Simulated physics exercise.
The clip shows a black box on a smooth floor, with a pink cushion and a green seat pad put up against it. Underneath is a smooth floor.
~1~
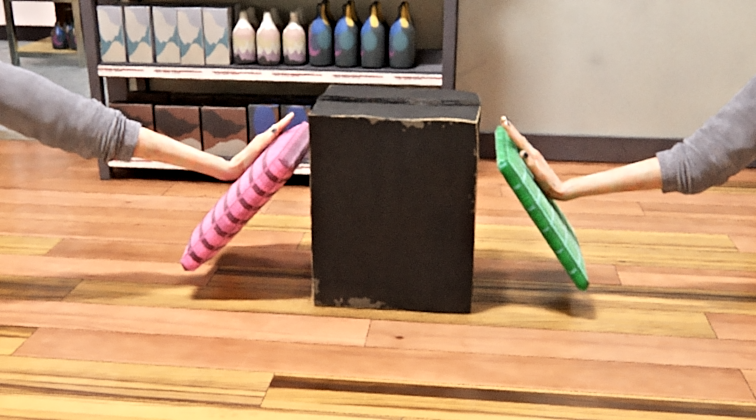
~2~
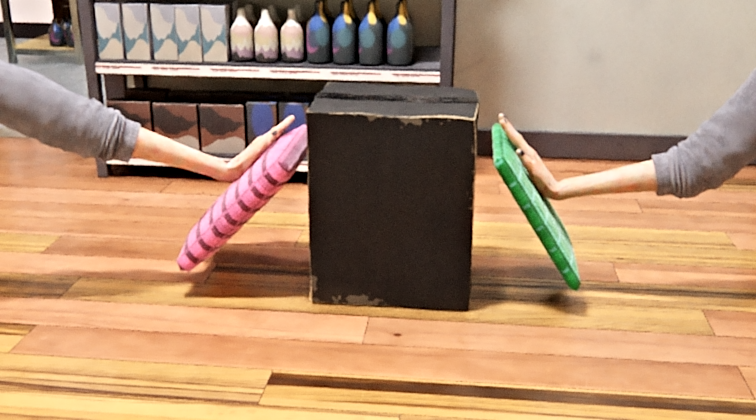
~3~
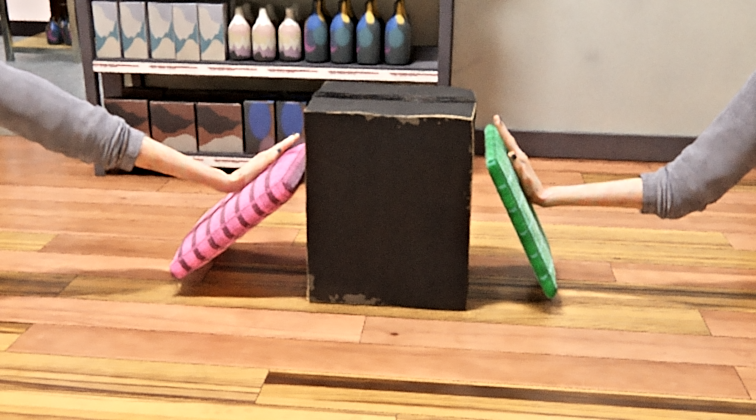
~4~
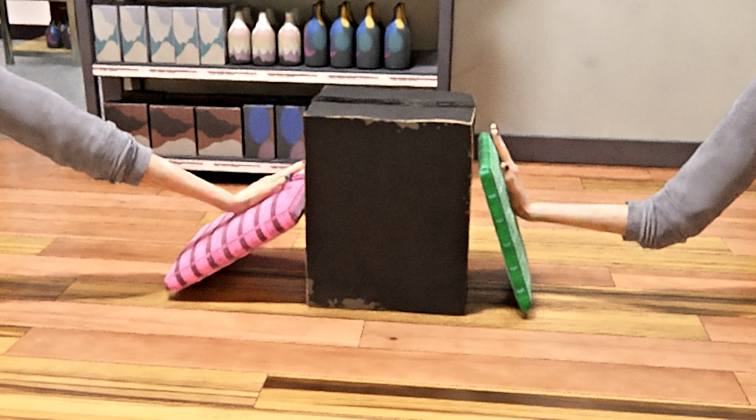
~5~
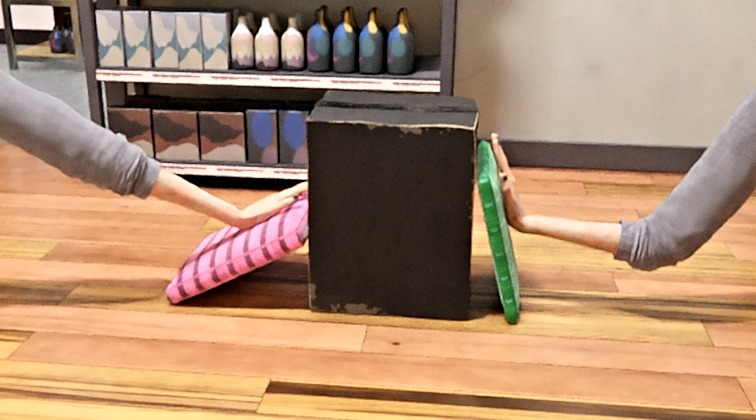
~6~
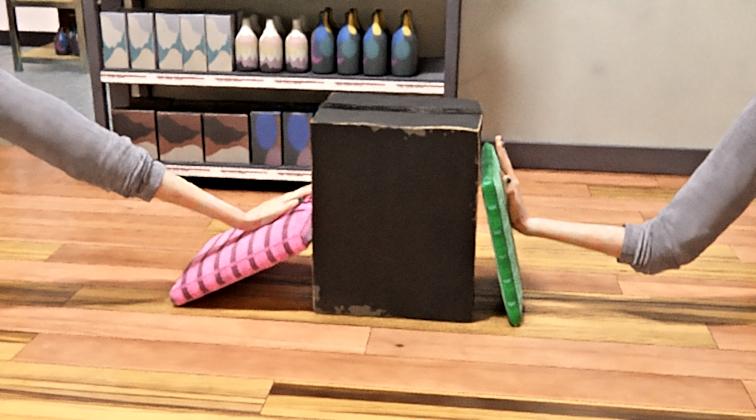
Pink cushion sinking to a low slant against a black box as hands press it and a green pad turning nearly upright.
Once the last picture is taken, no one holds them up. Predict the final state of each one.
Final state: Pink cushion - lying down, green seat pad - still propped up.
Then, 0.26 s on from there, cushion flat on the floor near (251, 263); seat pad propped as before near (500, 231).
Then, 0.46 s on from there, cushion flat on the floor near (247, 269); seat pad propped as before near (500, 231).
Then, 0.88 s on from there, cushion flat on the floor near (248, 269); seat pad propped as before near (500, 231).
In the end, cushion flat on the floor near (248, 269); seat pad propped as before near (500, 231). The pink cushion slides down flat and the green seat pad keeps leaning.
